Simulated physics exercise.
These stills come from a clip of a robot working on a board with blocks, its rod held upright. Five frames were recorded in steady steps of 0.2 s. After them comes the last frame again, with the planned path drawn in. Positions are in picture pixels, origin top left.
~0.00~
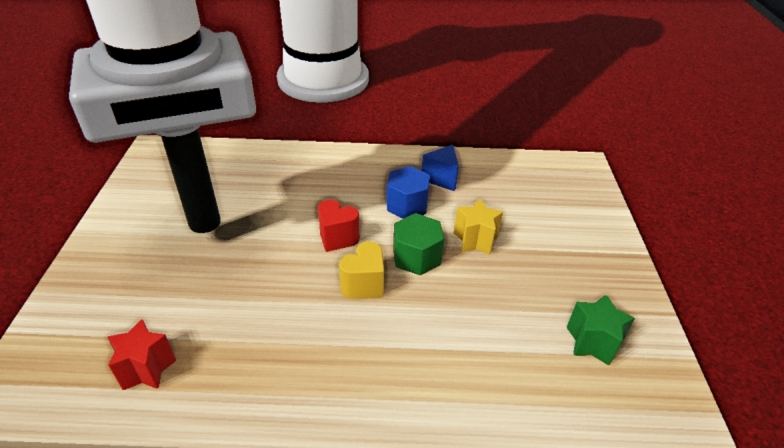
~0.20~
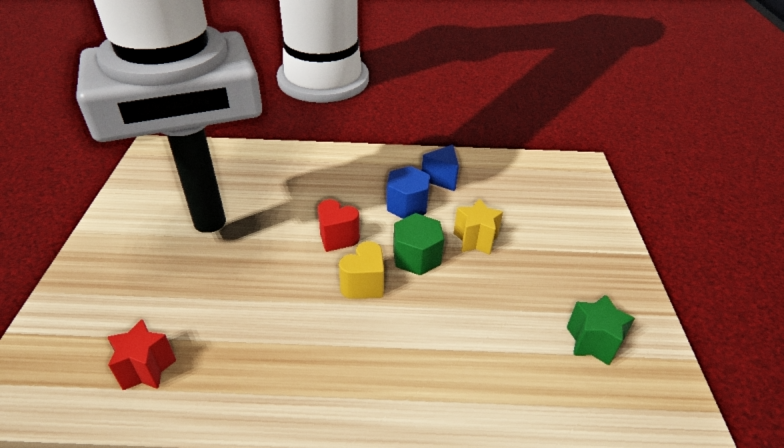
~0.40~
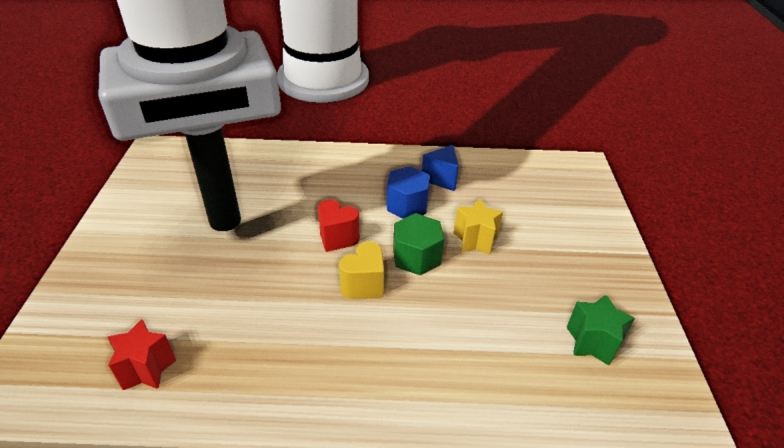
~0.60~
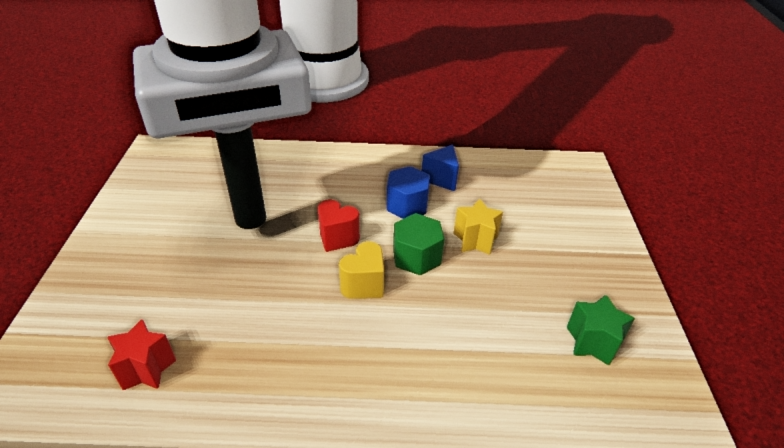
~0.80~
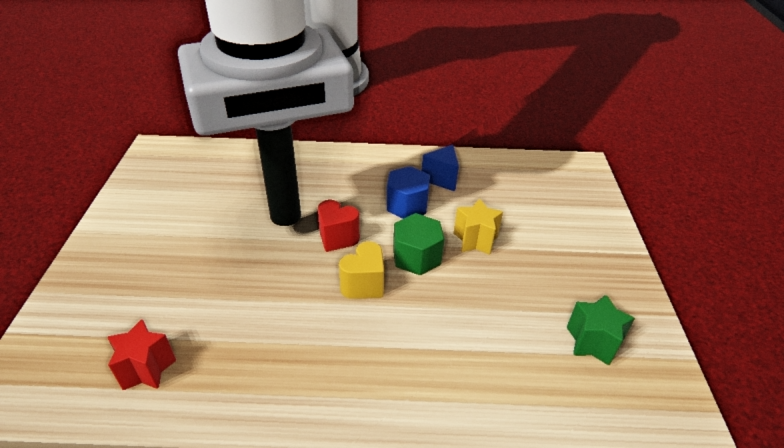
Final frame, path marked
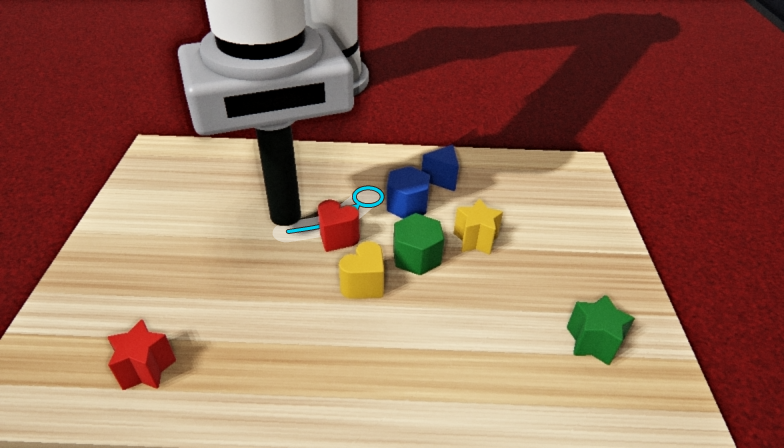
We see a robot arm holding a black rod above a wooden board scattered with colourful blocks; the rod moves slowly, then faster, to the right, nearing the red heart-shaped block while the blocks all stay still.
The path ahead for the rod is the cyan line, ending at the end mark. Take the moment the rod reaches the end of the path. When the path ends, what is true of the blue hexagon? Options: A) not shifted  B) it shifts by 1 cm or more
A - not shifted.
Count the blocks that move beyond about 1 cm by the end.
A single block is moved.
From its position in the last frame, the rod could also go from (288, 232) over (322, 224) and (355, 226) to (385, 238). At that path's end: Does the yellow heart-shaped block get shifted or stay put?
Shifted out of place.
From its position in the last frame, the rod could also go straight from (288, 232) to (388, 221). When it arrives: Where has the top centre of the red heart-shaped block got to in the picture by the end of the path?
Put as a pixel place, it's (376, 217).
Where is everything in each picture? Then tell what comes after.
The first frame shows lower end of the rod at (205, 223), tops of blocks, red heart-shaped block at (336, 212), blue hexagon at (409, 179).
The second frame shows rod at (210, 223), blocks as before.
The third frame shows rod at (226, 222), blocks as before.
The fourth frame shows rod at (251, 219), blocks as before.
The fifth frame shows rod at (286, 217), red heart-shaped block at (336, 212), blue hexagon at (409, 179).
The drawn path runs from (288, 232) over (321, 226) and (348, 213) to (368, 197).
What follows on the original path. One third of the way, rod at (322, 210); red heart-shaped block at (348, 213), turned 25° clockwise.
Two thirds of the way, rod at (348, 197); red heart-shaped block at (355, 212), turned 50° clockwise.
At the end, rod at (368, 182); red heart-shaped block at (355, 212), turned 50° clockwise; blue hexagon not moved.
